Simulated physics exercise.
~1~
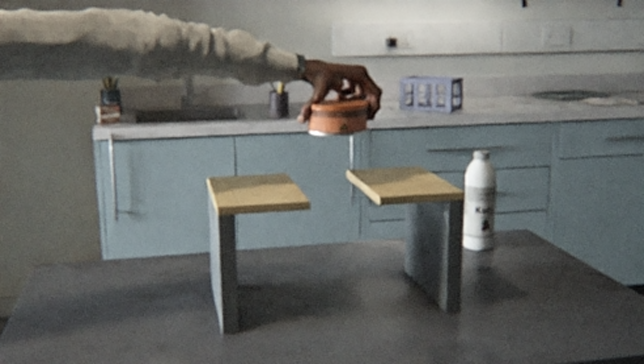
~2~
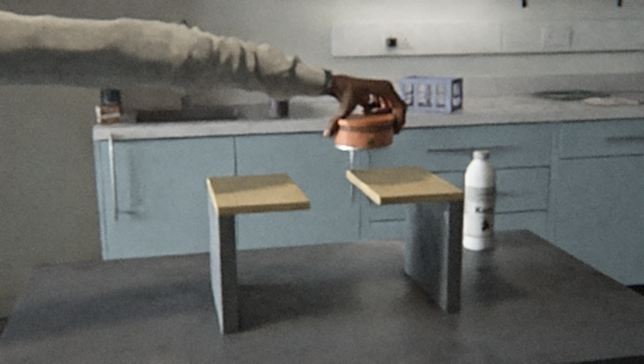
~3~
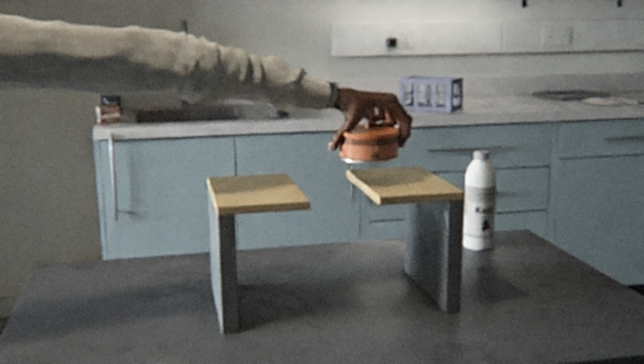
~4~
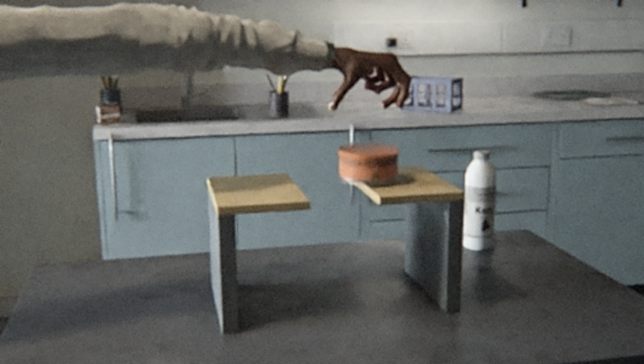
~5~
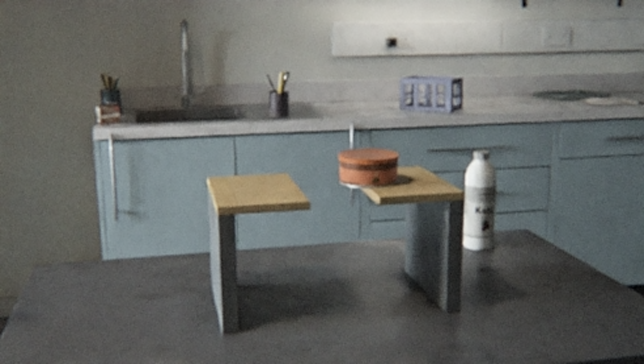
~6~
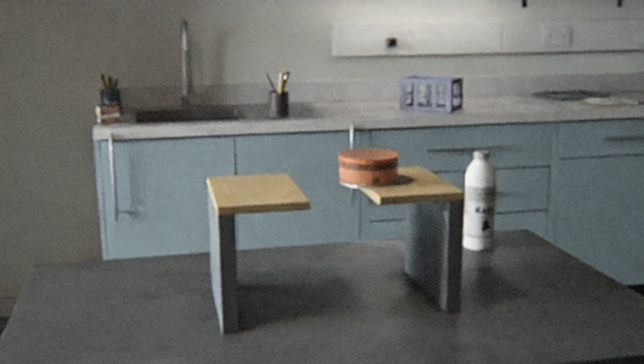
At first, a hand reaches in from the left, holding a round orange tub above two separate ledges with pale wooden tops, while a white bottle stands on the dark table to the right. The arm carries the tub rightward and lowers it toward the inner edge of the right ledge. The fingers then let go and the hand draws back, leaving the tub on that ledge, partly overhanging the gap. The arm leaves the view. In the end, the tub rests upright on the right ledge without dropping through, and the bottle has stayed in its place.
